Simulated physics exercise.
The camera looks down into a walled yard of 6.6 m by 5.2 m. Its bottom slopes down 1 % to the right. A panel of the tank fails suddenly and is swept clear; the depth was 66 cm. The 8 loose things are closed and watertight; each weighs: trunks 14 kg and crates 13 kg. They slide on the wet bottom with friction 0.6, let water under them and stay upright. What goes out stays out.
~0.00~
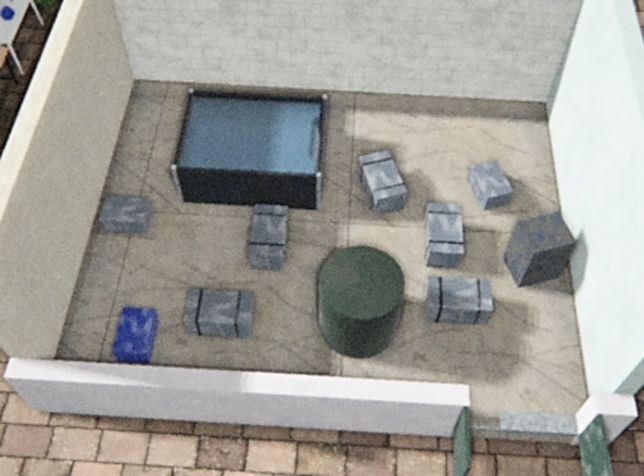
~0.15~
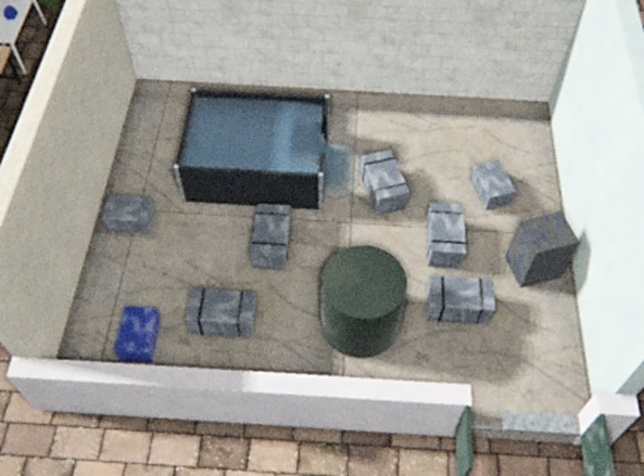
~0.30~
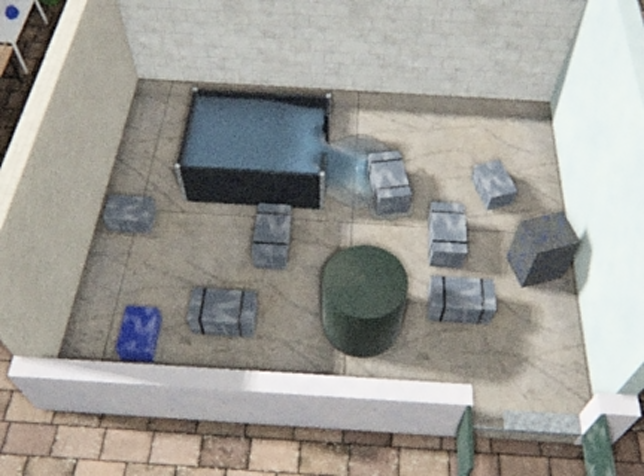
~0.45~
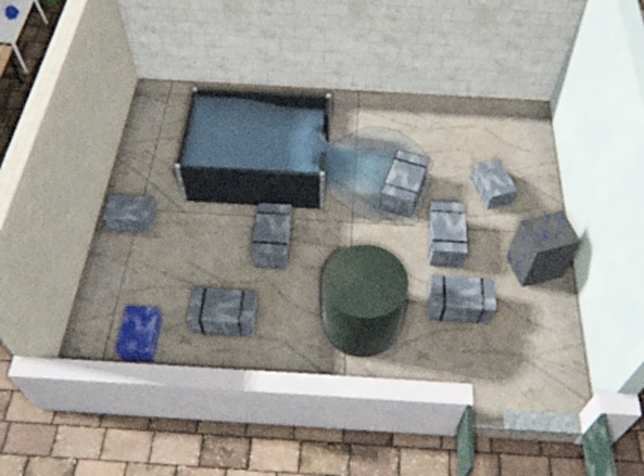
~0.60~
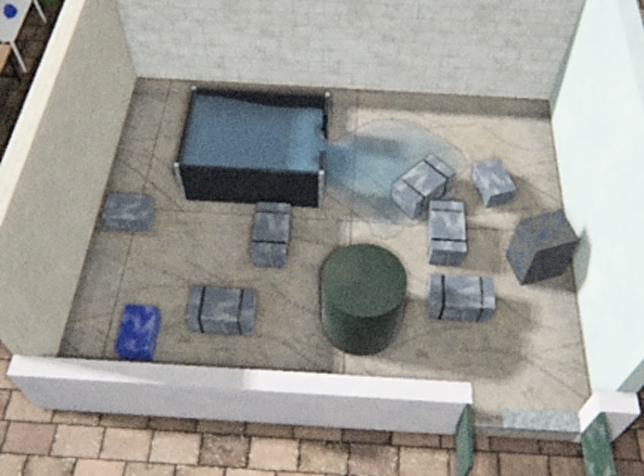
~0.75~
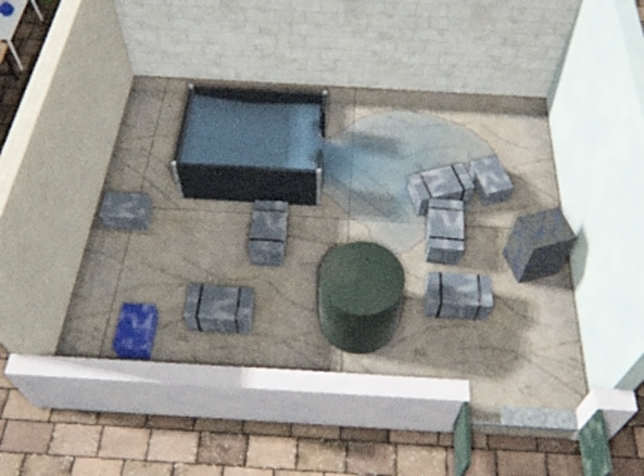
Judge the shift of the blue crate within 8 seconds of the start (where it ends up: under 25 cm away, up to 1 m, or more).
Blue crate holds its place.
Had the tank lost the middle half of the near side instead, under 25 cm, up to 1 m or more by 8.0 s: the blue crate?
In that case the blue crate ends far away.
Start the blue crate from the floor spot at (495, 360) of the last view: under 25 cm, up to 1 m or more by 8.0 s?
It gets carried off.
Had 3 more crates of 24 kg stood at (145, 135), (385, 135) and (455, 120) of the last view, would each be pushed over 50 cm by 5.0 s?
In that order: Less, past it, over.
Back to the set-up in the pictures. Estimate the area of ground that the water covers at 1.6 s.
Roughly 14 m2.
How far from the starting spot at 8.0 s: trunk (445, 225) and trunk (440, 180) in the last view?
In that order: Gone out, 250 cm.
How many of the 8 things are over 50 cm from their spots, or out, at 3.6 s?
By then 4.
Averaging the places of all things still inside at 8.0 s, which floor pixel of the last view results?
Around (318, 292).
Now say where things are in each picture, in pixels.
The blue crate at (134, 330) rests on the ground; 2.6 m2 under water; 0 of 8 have shifted, in the first picture.
The blue crate at (136, 329) rests on the ground; water covers 3.0 m2; 0 of 8 have shifted, in the second picture.
The blue crate at (137, 328), on the bottom; 3.5 m2 under water; 0 of 8 have shifted, in the third picture.
The blue crate at (137, 328), on the bottom; 4.3 m2 under water; 1 of 8 have shifted, in the fourth picture.
The blue crate at (136, 327) rests on the ground; 5.4 m2 under water; 1 of 8 have shifted, in the fifth picture.
The blue crate at (134, 326) rests on the ground; water covers 6.9 m2; 1 of 8 have shifted, in the sixth picture.
After 1.6 s the blue crate is near (134, 326), 0.0 m from its start, aground; 0 of 8 are out; 2 afloat.
After 3.6 s the blue crate is near (134, 326), 0.0 m from its start, aground; 0 of 8 are out; 3 afloat.
After 5.6 s the blue crate is near (134, 326), 0.0 m from its start, aground; 1 of 8 are out; 3 afloat.
After 8.0 s the blue crate is near (134, 326), 0.0 m from its start, aground; 1 of 8 are out; 3 afloat.
